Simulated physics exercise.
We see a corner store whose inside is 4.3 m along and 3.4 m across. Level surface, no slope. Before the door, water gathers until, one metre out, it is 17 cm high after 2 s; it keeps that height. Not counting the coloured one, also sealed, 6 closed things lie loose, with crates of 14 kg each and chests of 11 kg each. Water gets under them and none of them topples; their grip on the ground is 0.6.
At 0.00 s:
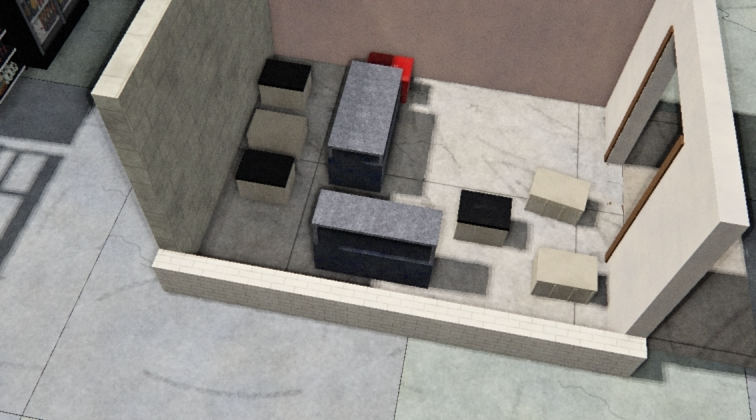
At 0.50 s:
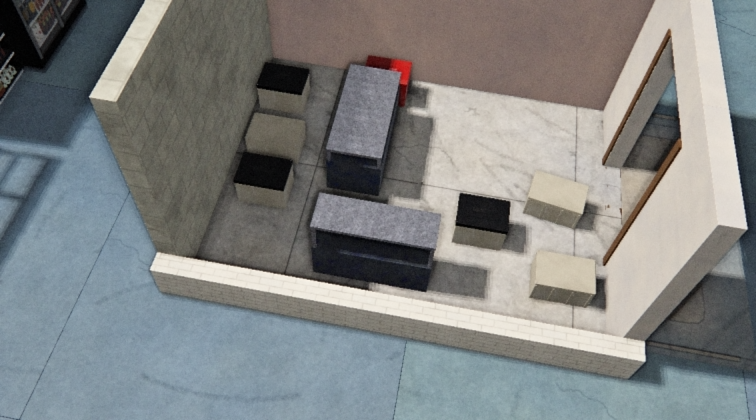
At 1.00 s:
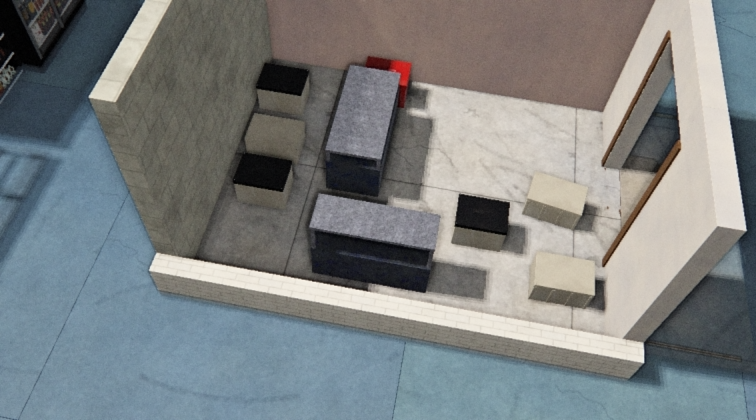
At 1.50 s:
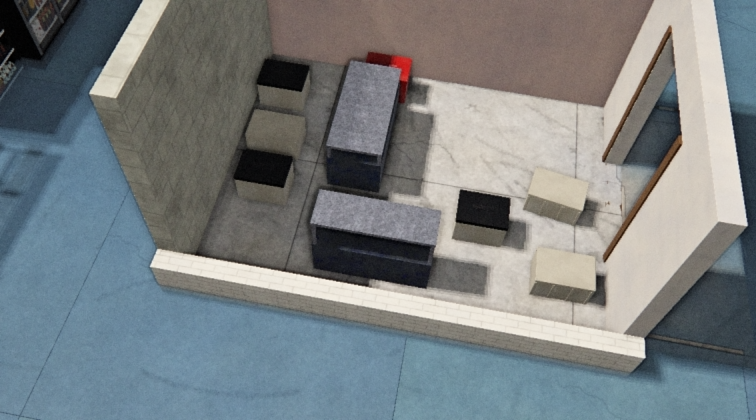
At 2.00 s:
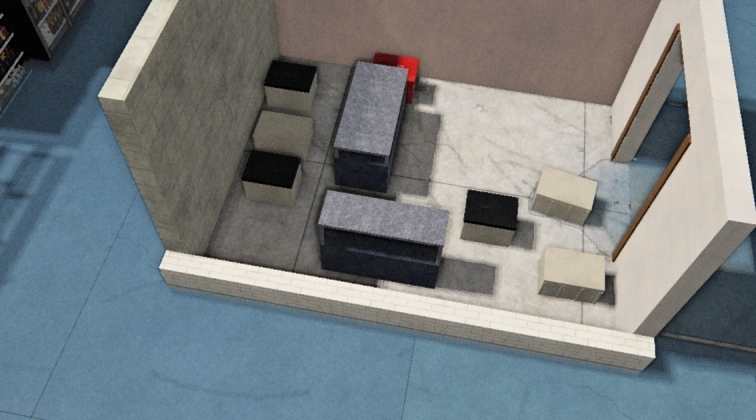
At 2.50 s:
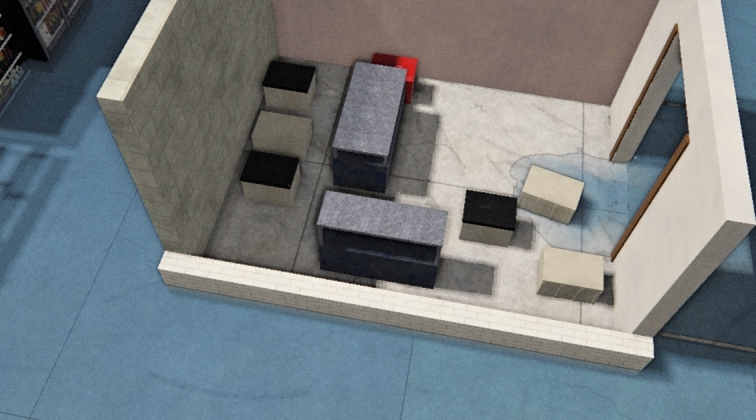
Water spread over the grey ground outside the small walled room, then crept in through the opening on the right and reached the pale boxes, one of which shifted slightly to the left.
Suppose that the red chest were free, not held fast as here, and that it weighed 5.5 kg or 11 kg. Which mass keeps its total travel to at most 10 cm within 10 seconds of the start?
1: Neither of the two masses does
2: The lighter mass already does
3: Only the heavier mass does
Answer: 1.
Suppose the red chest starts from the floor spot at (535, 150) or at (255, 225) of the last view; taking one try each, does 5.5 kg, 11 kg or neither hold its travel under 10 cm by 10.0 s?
First try none suffices, second try none suffices.
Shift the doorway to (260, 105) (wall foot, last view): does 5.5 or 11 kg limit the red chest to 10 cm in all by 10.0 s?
Result: Neither option suffices.
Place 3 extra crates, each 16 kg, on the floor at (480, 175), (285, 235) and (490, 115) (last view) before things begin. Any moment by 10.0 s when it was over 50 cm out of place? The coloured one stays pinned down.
In turn: More, less, past it.
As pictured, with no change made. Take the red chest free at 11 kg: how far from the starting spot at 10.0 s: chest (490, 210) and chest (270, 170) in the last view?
The first is 250 cm from its start, the second 20 cm.
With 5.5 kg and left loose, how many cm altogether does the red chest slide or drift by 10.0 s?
Total path: Approx. 200 cm.
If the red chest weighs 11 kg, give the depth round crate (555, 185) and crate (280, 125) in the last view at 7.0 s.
I'd put it at 9 cm and 3 cm respectively.
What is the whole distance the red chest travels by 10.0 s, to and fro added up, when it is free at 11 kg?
Roughly 150 centimetres altogether.
After 3.5 s the red chest would be 0 cm from its start with 5.5 kg and 0 cm from its start with 11 kg; 0 cm of water round it then.
After 4.5 s the red chest would be 23 cm from its start with 5.5 kg and 12 cm from its start with 11 kg; 6 cm of water round it then.
After 7.0 s the red chest would be 94 cm from its start with 5.5 kg and 80 cm from its start with 11 kg; 6 cm of water round it then.
After 10.0 s the red chest would be 78 cm from its start with 5.5 kg and 110 cm from its start with 11 kg; 9 cm of water round it then.
